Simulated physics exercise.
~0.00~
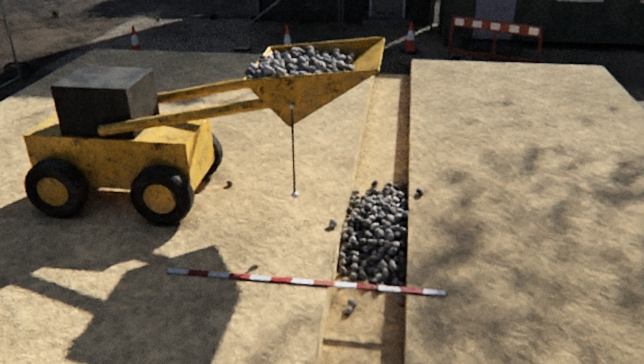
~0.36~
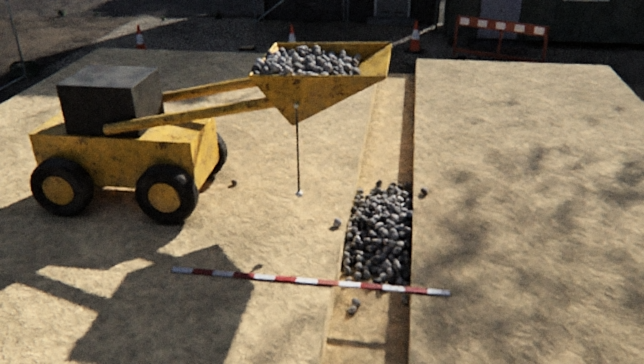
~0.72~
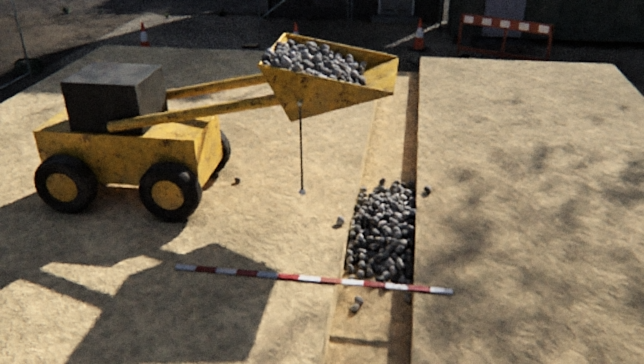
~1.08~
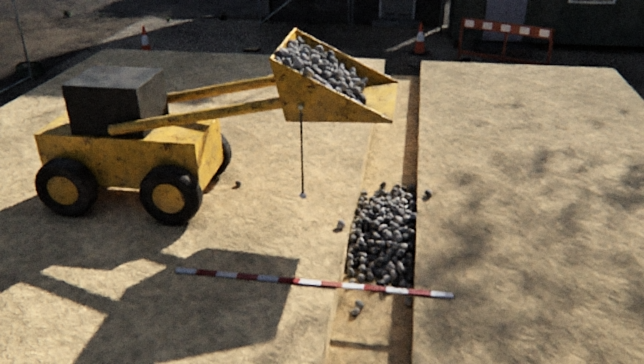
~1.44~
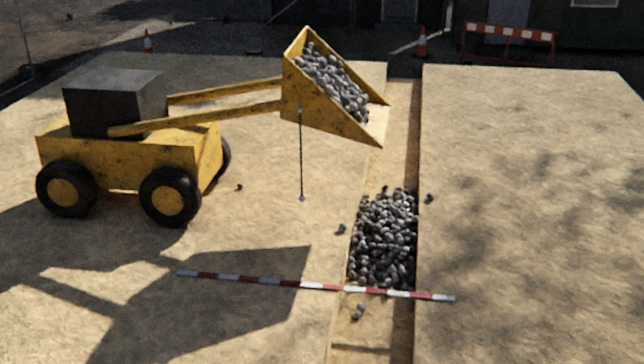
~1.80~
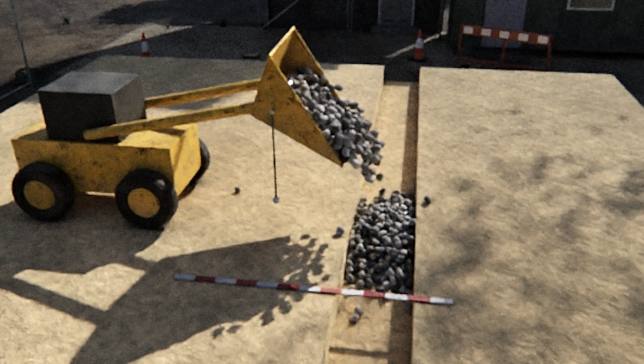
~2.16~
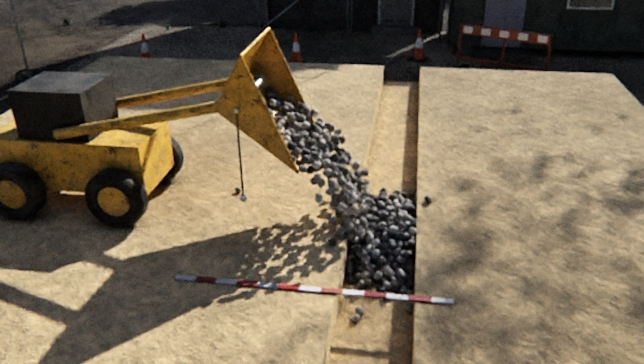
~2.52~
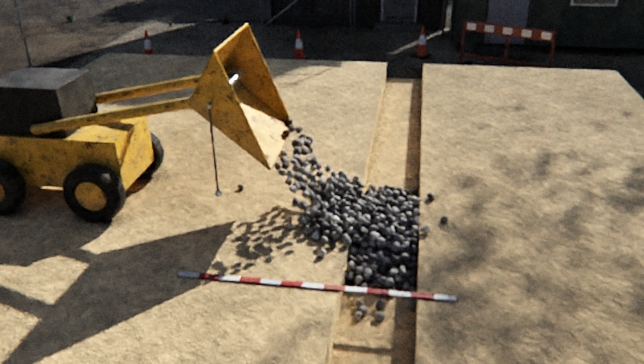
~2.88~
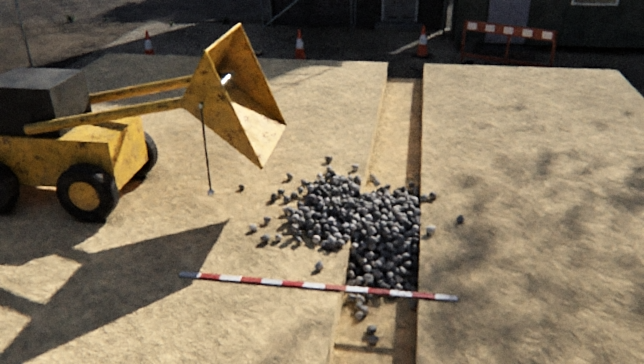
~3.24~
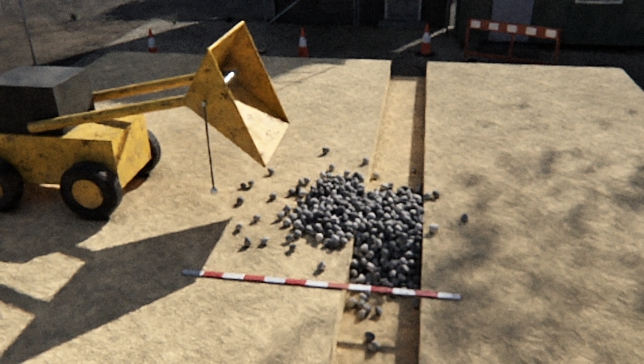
On a sandy yard, a yellow wheeled loader tips its bucket of dark stones toward a trench partly filled with similar stones, backing left as they pour out, and ends with its bucket empty, the stones heaped in the trench and spilled across its near left edge.
